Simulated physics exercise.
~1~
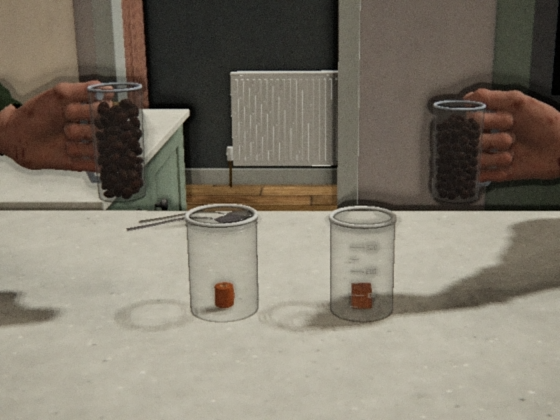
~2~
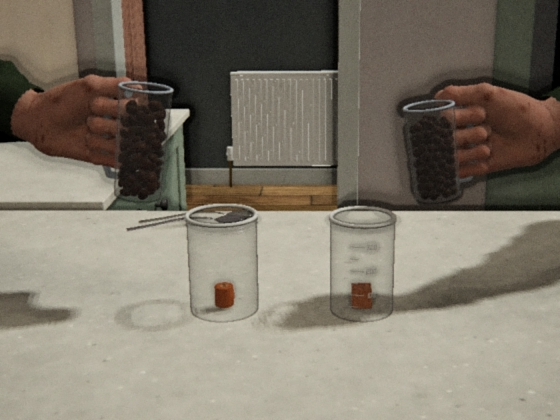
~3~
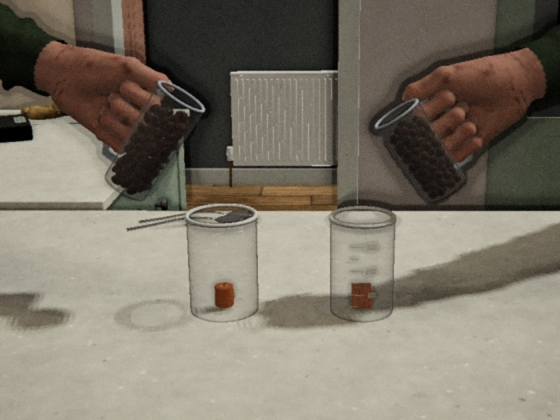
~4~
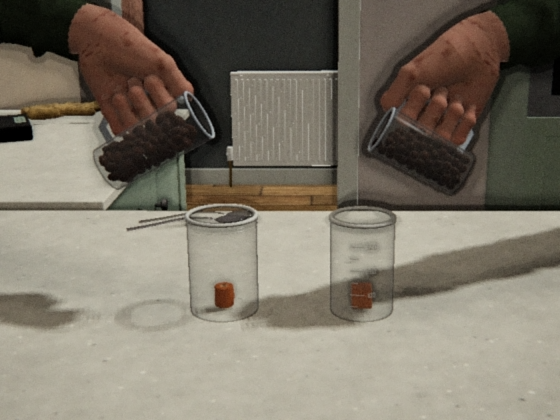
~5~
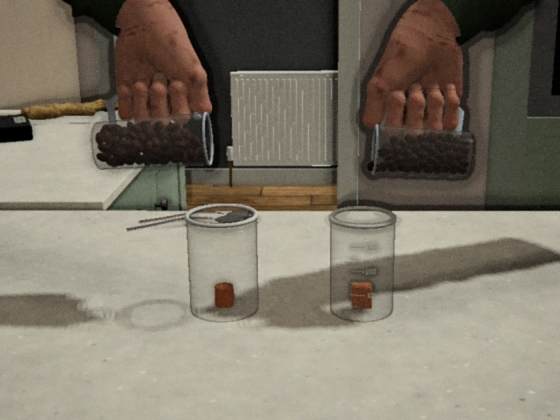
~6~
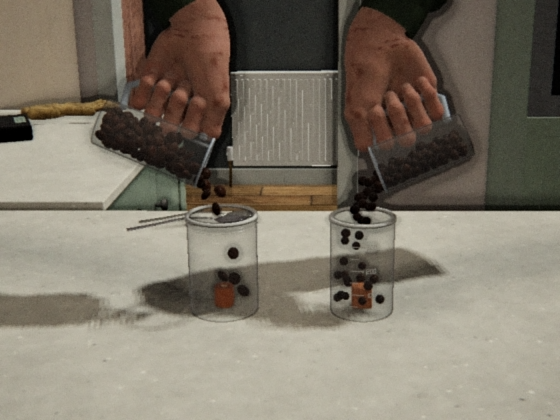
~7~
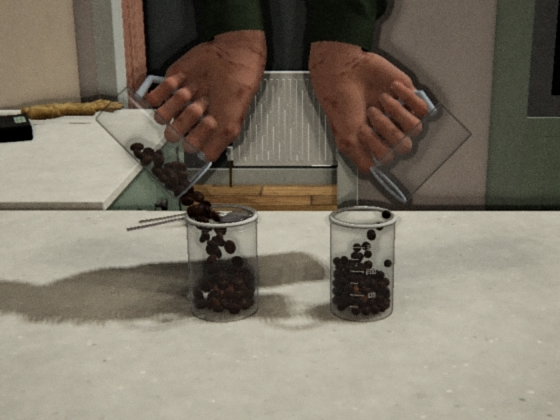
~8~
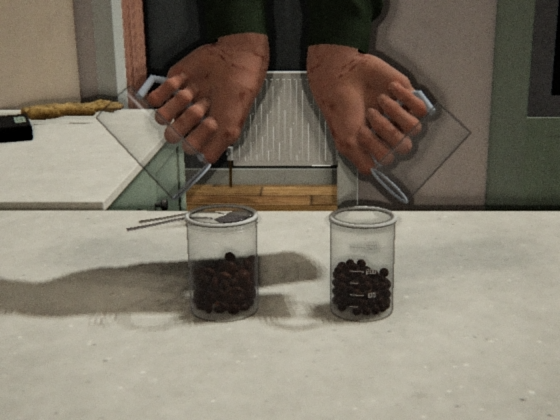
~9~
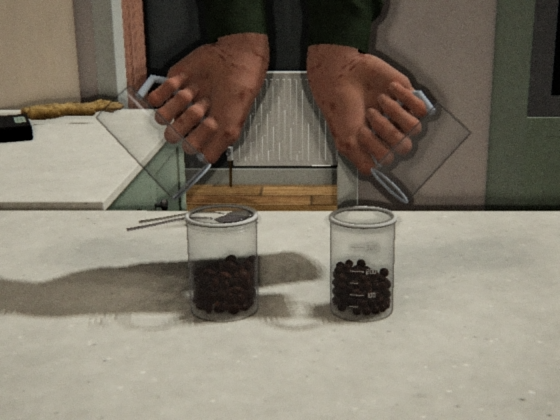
Two hands hold clear cups full of dark round beads above two clear containers on a pale grey tabletop, seen from the front by a still camera, with a white radiator behind. A small orange-red object sits at the bottom of each container, and a strainer-like piece with a thin handle rests over the left one's rim. The hands move inward and tip the cups onto their sides. Beads start tumbling into both containers, and the right cup empties sooner. Finally both cups hang upside down and empty, and each container is about half full, its orange-red object buried.
